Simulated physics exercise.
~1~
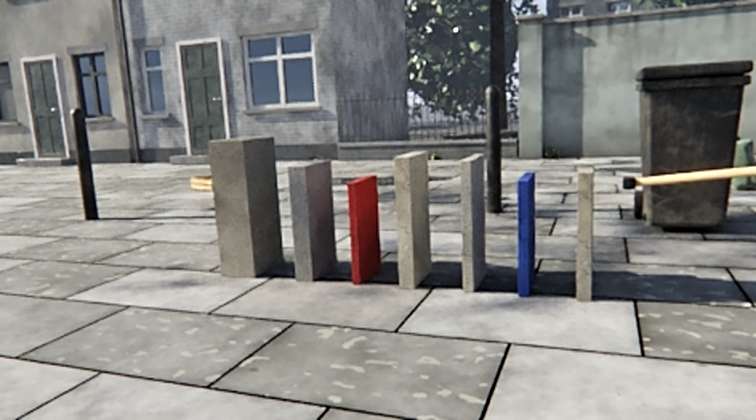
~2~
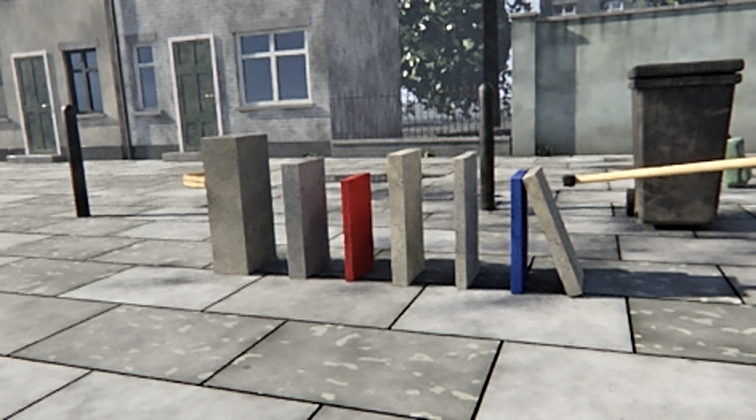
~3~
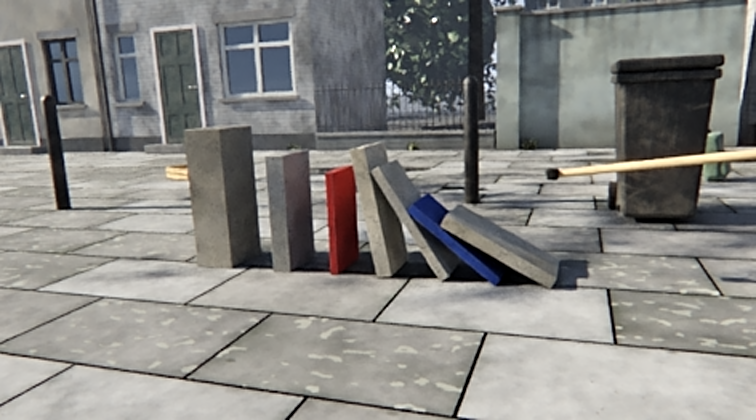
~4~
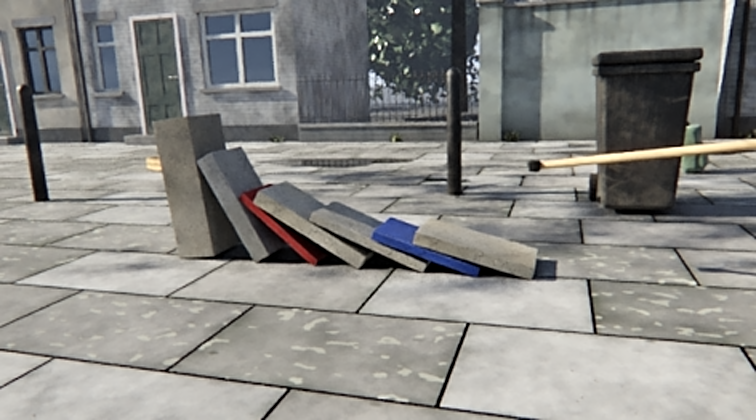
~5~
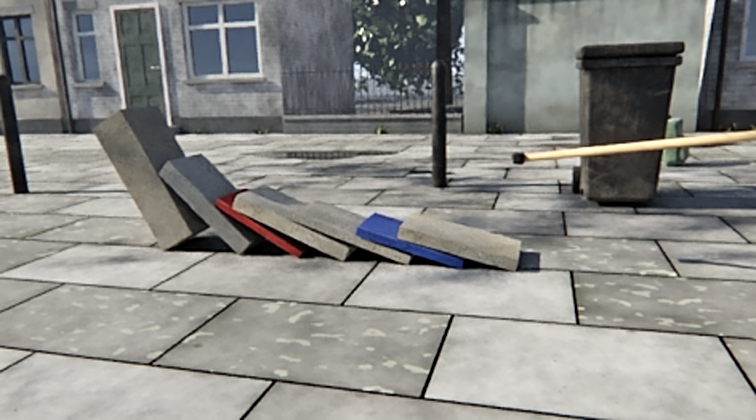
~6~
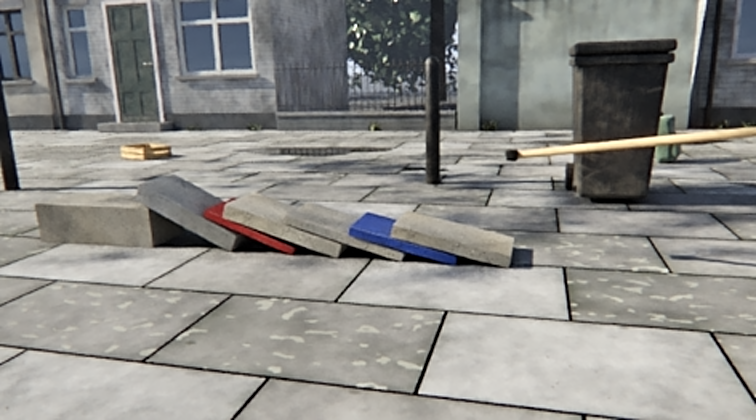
The footage shows a wooden stick with a dark tip beside seven upright slabs on a paved street as the rightmost tips left, toppling the blue, the red and the others in turn, until the thick leftmost slab falls and none remains standing.
